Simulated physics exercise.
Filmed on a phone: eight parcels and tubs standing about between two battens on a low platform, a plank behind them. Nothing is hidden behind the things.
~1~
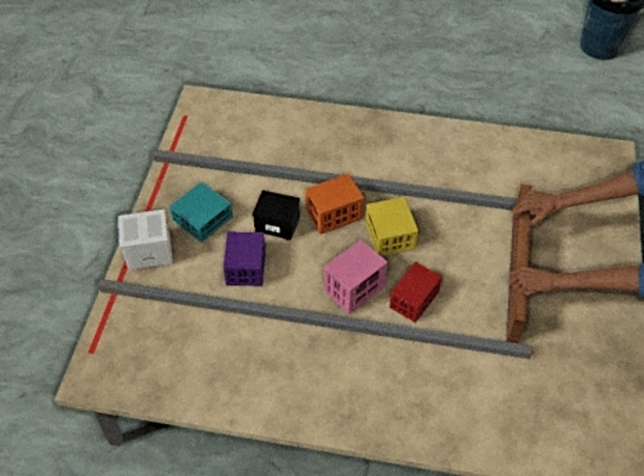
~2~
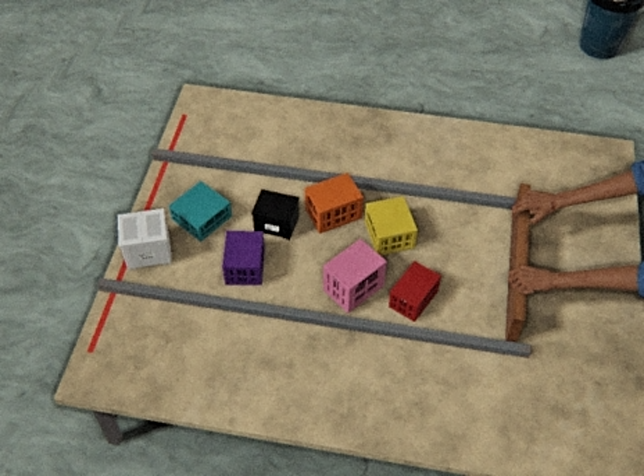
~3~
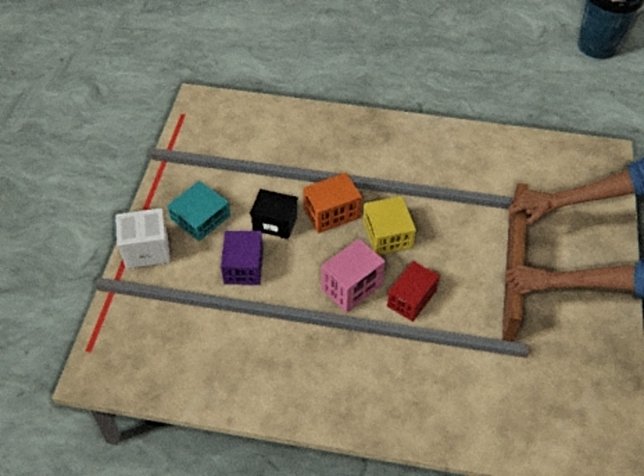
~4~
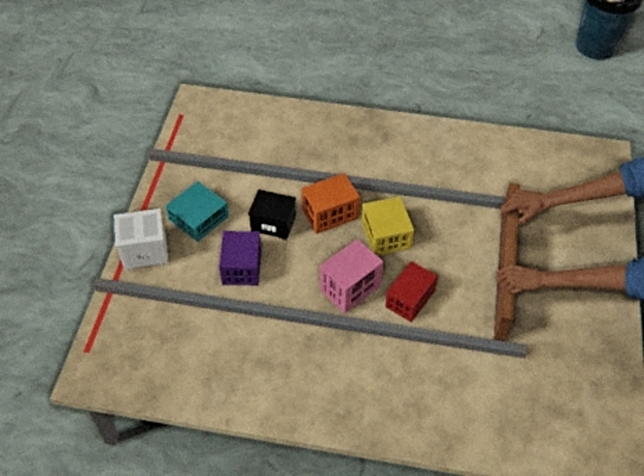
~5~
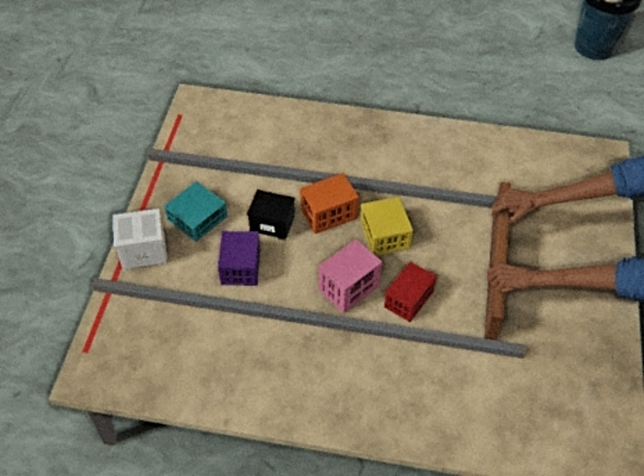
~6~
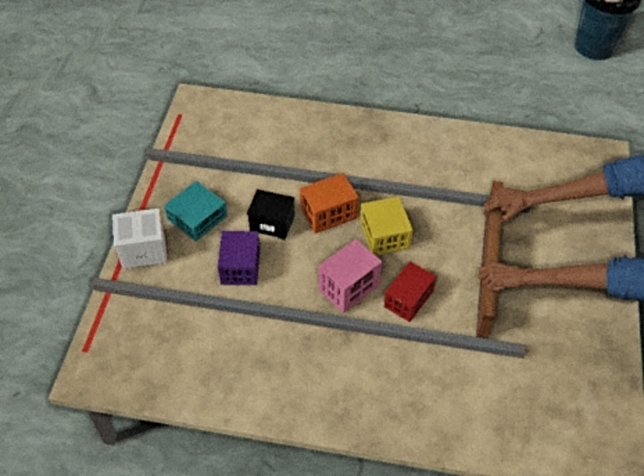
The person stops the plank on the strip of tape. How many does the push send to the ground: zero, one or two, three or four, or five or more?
Outcome: The number that fall off is five or more.
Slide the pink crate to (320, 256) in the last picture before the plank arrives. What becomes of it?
It comes down.
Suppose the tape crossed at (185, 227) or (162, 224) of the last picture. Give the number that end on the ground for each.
In that order 3 and 6.
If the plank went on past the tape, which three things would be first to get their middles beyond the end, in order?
They are the white tote, the turquoise crate, the purple crate.
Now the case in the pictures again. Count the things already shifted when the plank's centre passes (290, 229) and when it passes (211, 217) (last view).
At the one place 7, at the other 8.
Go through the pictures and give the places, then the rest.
The first picture shows white tote (146, 241); turquoise crate (202, 212); purple crate (245, 259); plank (519, 262); tape (143, 221).
The second picture shows turquoise crate (201, 211); orange crate (334, 203).
The third picture shows purple crate (242, 258); pink crate (353, 276).
The fourth picture shows white tote (142, 240); black tote (273, 215).
The fifth picture shows turquoise crate (196, 211); red crate (410, 292).
The sixth picture shows white tote (141, 240); turquoise crate (196, 211); purple crate (239, 258); plank (490, 258); tape (138, 220).
Soon after, none off yet; white tote at rest near (141, 240); turquoise crate at rest near (196, 211); purple crate at rest near (239, 258).
After that, none off yet; white tote at rest near (141, 240); turquoise crate displaced a little near (184, 208); purple crate displaced about its own width near (195, 250).
And then, one off so far; white tote off the edge near (77, 293); turquoise crate tilting well over near (105, 210); purple crate displaced well along near (107, 237).
In the end, the number that fall off is five or more; gone, red crate, yellow crate, pink crate, orange crate, black tote, purple crate, turquoise crate and white tote.
